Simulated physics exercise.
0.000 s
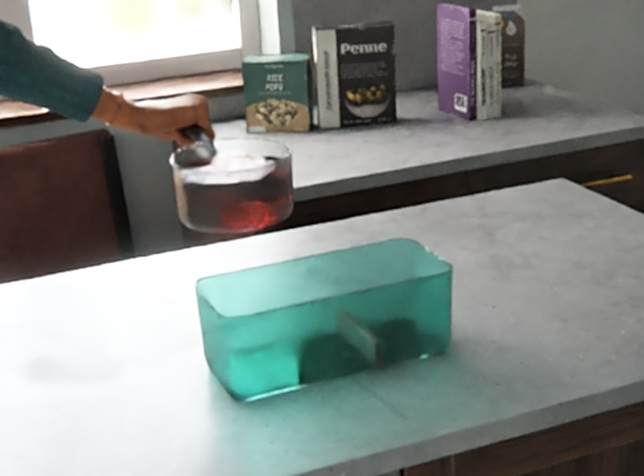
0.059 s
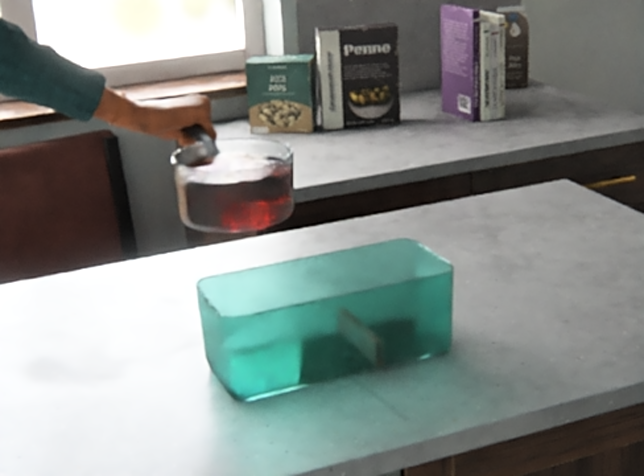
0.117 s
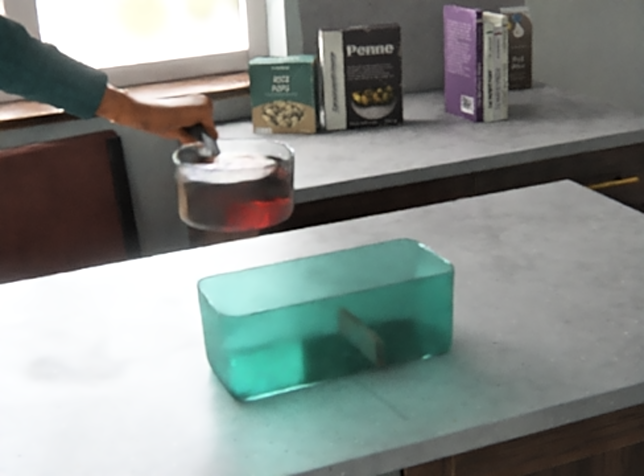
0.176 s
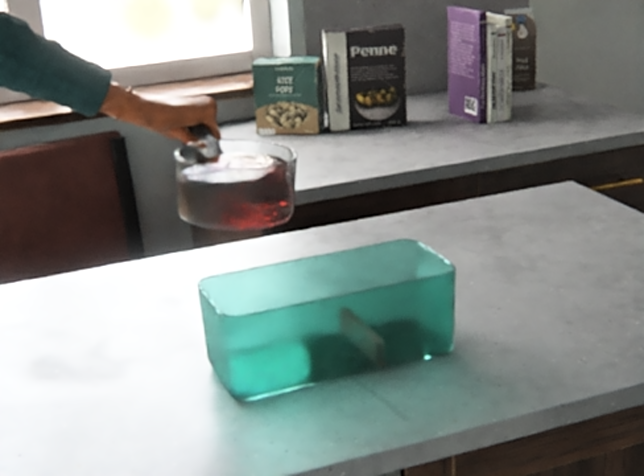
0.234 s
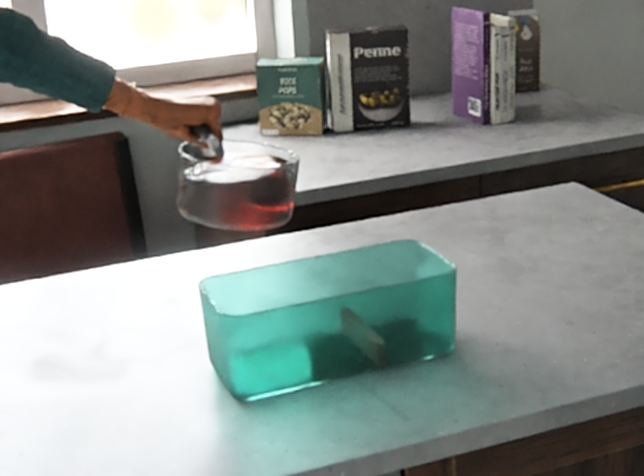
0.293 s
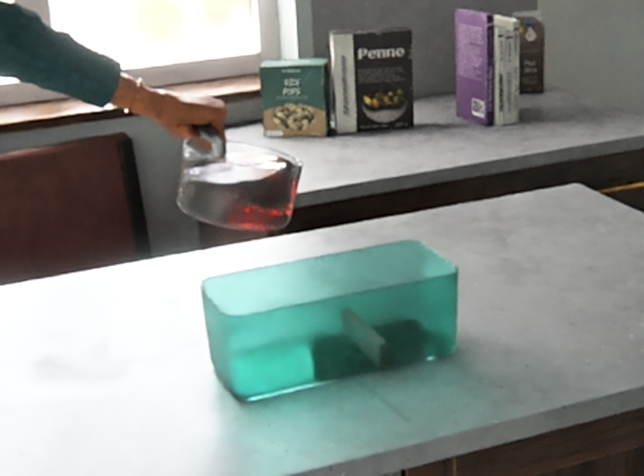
We see a hand holding a small clear pot of reddish tea beside and above an empty green oblong basin with a low divider on a grey work surface; the pot gradually tilts slightly to the right.
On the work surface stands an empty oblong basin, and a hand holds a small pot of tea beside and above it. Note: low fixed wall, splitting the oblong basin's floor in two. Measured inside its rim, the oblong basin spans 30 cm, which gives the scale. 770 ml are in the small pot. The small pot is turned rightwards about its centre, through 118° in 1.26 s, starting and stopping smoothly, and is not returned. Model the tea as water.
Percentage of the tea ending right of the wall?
34 per cent.
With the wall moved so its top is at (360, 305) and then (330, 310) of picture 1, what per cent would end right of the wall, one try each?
I'd put it at about 20 per cent for the first and about 70 per cent for the second.
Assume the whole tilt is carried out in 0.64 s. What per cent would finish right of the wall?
Then you'd be looking at around 25 in a hundred.
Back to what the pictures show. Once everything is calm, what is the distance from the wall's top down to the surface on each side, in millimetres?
Looks like roughly 10 mm on the left and roughly 12 mm on the right.
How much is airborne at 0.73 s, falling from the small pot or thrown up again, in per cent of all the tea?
Close to 32 per cent, I'd say.
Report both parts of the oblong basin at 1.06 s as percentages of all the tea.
Near 54 on the left, 34 on the right.
Then, 0.73 s in, the tilt is 74° and 47 per cent is still to pour, 11 is left of the wall and 8 right of it.
Then, 1.06 s in, the tilt is 111° and 5 per cent is still to pour, 54 is left of the wall and 34 right of it.
Then, 1.39 s in, the tilt is 118° and 0 per cent is still to pour, 66 is left of the wall and 33 right of it.
Then, 1.76 s in, the tilt is 118° and 0 per cent is still to pour, 65 is left of the wall and 34 right of it.
Finally, 65 per cent lies left of the wall, 34 right of it and 1 outside.
